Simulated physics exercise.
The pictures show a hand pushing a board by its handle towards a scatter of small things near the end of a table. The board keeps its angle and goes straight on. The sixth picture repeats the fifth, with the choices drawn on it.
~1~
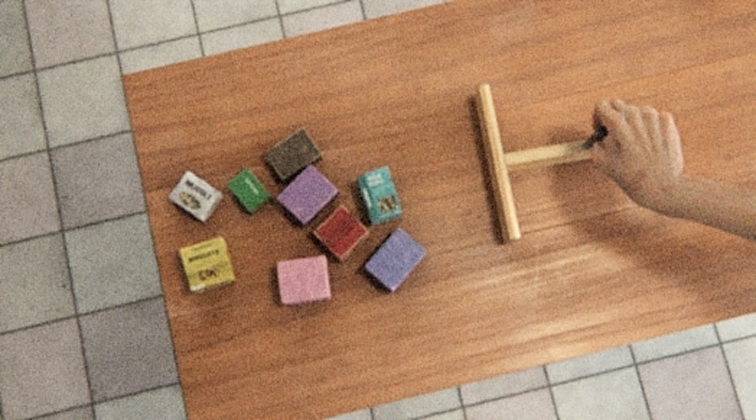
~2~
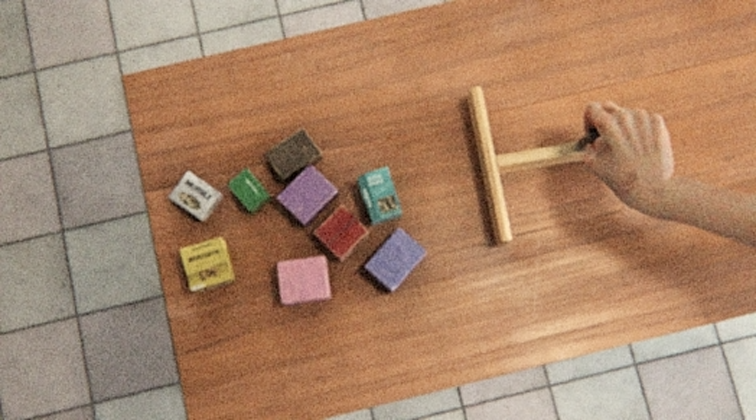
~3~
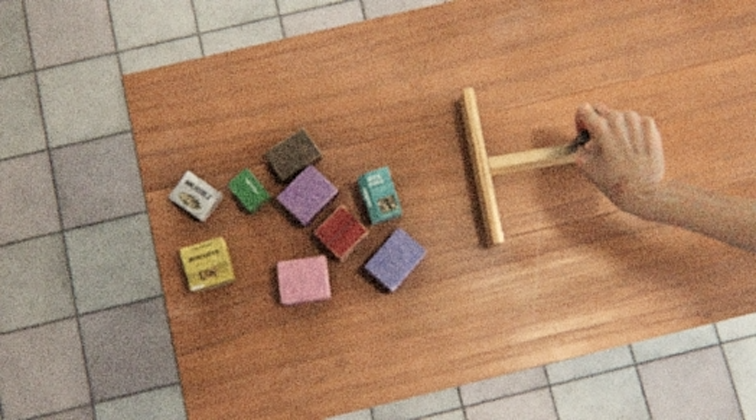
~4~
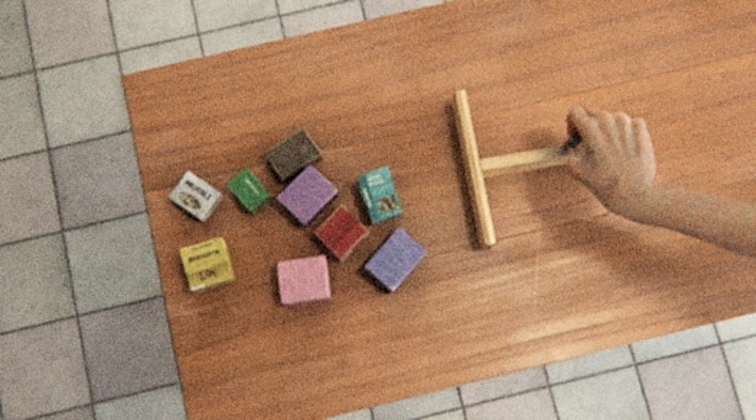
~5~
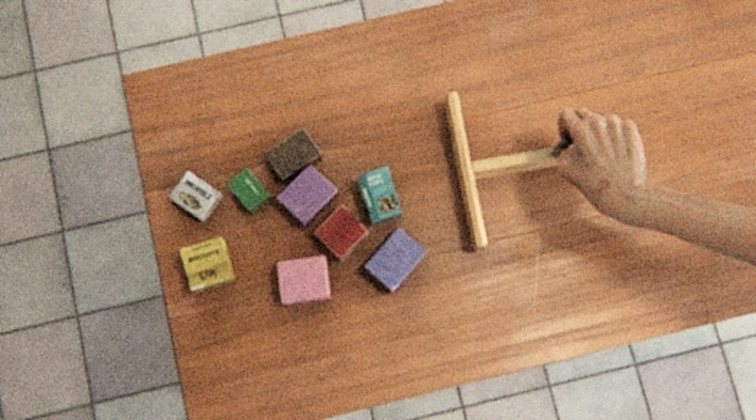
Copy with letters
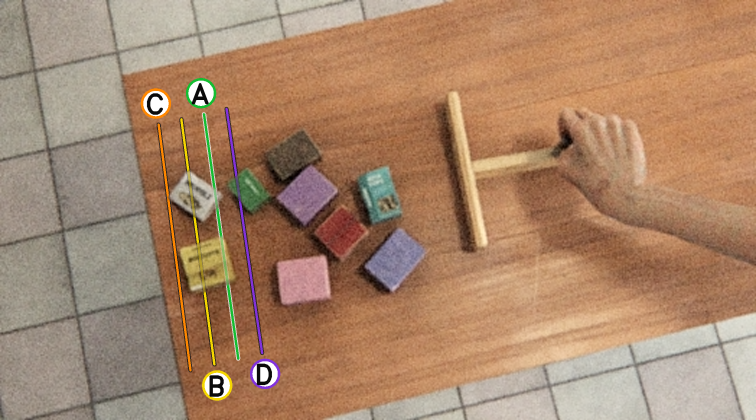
At the start, a hand grips the handle of a wooden T-shaped board on a wooden table, to the right of a scatter of small colourful boxes and blocks. The hand then pushes the board slowly a short way left, leaving a gap, while the small things stay still.
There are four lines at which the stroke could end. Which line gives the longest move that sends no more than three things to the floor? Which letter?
It can go as far as A.
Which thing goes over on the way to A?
The white box goes over.
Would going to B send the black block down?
No.
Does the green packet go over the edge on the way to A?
By then, no.
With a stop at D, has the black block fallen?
By then, no.
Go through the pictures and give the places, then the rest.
Board (499, 160); purple block (308, 196); red box (342, 233), in the first picture.
Board (491, 162); yellow box (209, 265), in the second picture.
Board (484, 164); turquoise packet (379, 197), in the third picture.
Board (475, 166); green packet (250, 192), in the fourth picture.
Board (467, 168); white box (196, 197); purple block (308, 196); red box (342, 233), in the fifth picture.
On the marked copy, A at (221, 233); B at (197, 239); C at (174, 244); D at (244, 228).
Taking A. A third of the way, board (379, 189); blue block (355, 271); pink block (300, 284).
Two thirds of the way, board (289, 210); white box (179, 198); yellow box (201, 265).
When it is over, board (219, 226); white box over the edge; yellow box (161, 274); one fallen.
As for the rest, B drops four; C drops six; D is within the limit but short.
